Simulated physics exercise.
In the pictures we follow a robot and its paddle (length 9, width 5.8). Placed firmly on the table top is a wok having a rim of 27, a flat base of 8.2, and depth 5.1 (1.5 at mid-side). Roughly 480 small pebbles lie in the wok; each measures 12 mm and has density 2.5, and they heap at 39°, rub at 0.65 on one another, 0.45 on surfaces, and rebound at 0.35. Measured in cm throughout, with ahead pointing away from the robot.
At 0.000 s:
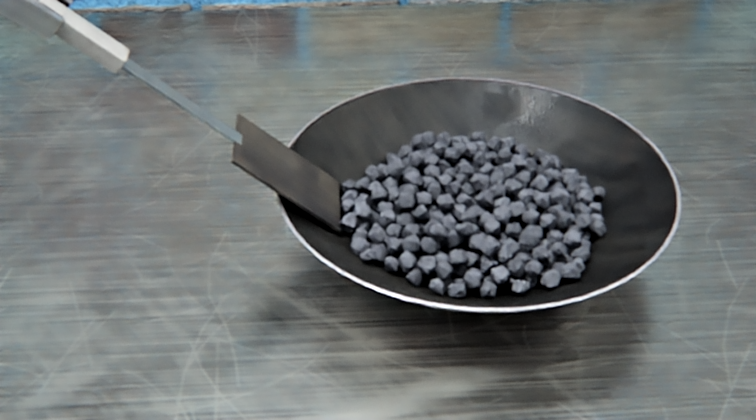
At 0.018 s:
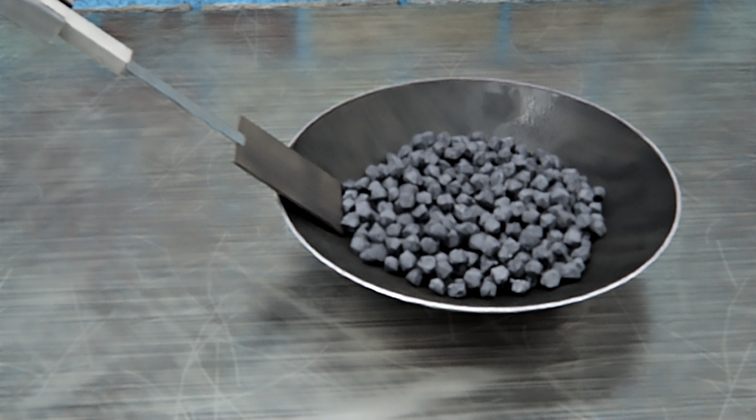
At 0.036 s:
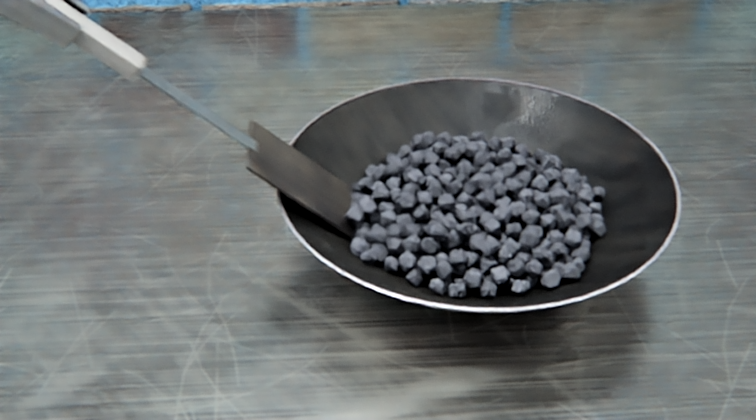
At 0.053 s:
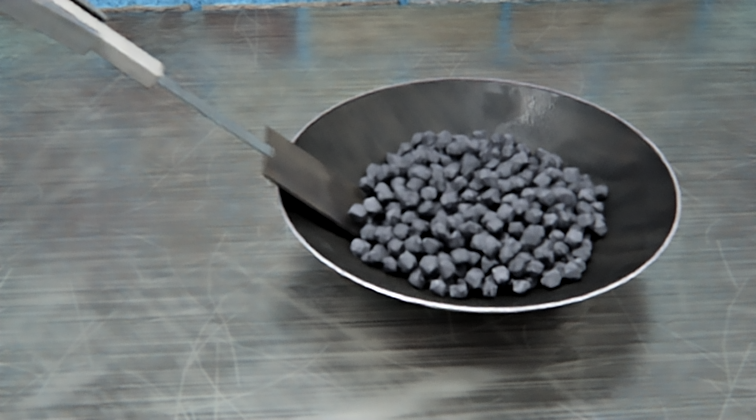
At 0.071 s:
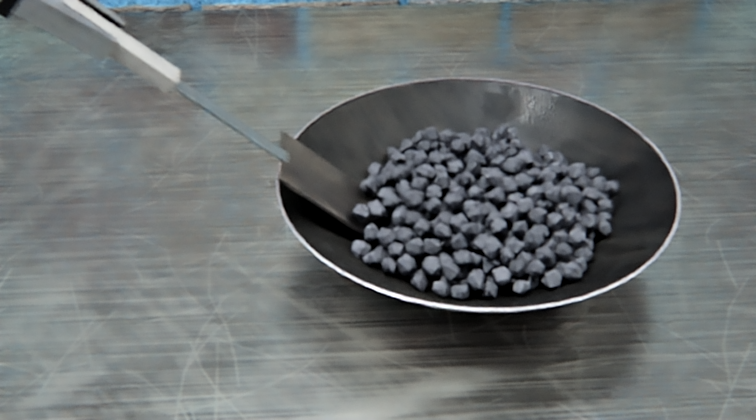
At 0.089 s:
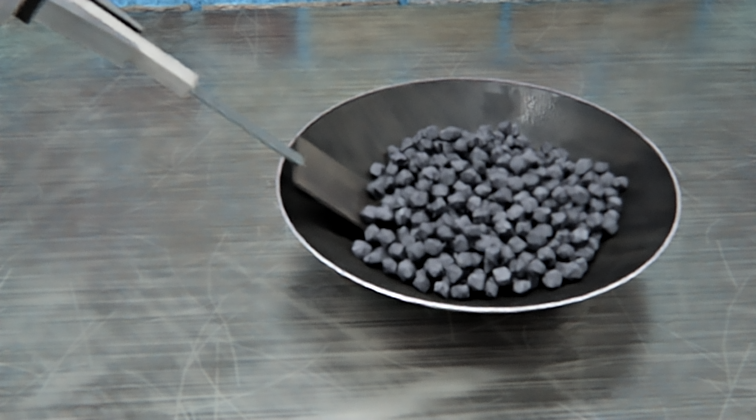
A robot arm with a flat metal paddle slid its blade down and to the right inside a black wok on a table, nudging the heap of small dark gray pebbles slightly rightward.
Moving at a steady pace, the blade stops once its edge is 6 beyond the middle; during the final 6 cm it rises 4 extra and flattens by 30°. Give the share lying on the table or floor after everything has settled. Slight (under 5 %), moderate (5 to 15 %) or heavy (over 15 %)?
Slight.
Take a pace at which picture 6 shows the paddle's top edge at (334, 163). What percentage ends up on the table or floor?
Roughly 10 per cent.
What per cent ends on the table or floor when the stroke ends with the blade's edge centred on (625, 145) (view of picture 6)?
25 %, roughly.
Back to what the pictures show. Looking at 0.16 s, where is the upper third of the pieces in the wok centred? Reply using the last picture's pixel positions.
I'd point to about (544, 183).
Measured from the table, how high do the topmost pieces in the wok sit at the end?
It reaches about 7.5 cm.
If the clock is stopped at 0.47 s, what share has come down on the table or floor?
Roughly 0 percent.
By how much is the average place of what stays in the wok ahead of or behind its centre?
It sits near 4.5 centimetres ahead of centre.
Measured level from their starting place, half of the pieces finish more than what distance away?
Distance: Around 4 cm.
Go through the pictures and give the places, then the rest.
The first picture shows the paddle top edge at (235, 137), sloping 42°; upper third of the load around (471, 195), from x 350 to 600, top at y 140; 481 in the wok.
The second picture shows the paddle top edge at (237, 138), sloping 42°; upper third of the load around (471, 195), from x 350 to 600, top at y 140.
The third picture shows the paddle top edge at (249, 143), sloping 42°; upper third of the load around (471, 197), from x 355 to 600, top at y 140.
The fourth picture shows the paddle top edge at (265, 150), sloping 42°; upper third of the load around (472, 194), from x 360 to 600, top at y 140.
The fifth picture shows the paddle top edge at (281, 155), sloping 42°; upper third of the load around (479, 190), from x 360 to 610, top at y 135.
The sixth picture shows the paddle top edge at (296, 159), sloping 42°; upper third of the load around (490, 188), from x 360 to 620, top at y 130; 481 in the wok.
After 0.16 s, sloping 42°, highest piece 6 above the table; 481 in the wok.
After 0.24 s, sloping 28°, highest piece 7 above the table; 481 in the wok.
After 0.47 s, sloping 12°, highest piece 8 above the table; 478 in the wok, 1 on the table or floor, 2 on the blade or in flight.
After 1.52 s, sloping 12°, highest piece 7 above the table; 476 in the wok, 5 on the table or floor.
In the end, 476 in the wok, 5 on the table or floor. That is 1 % on the table or floor.
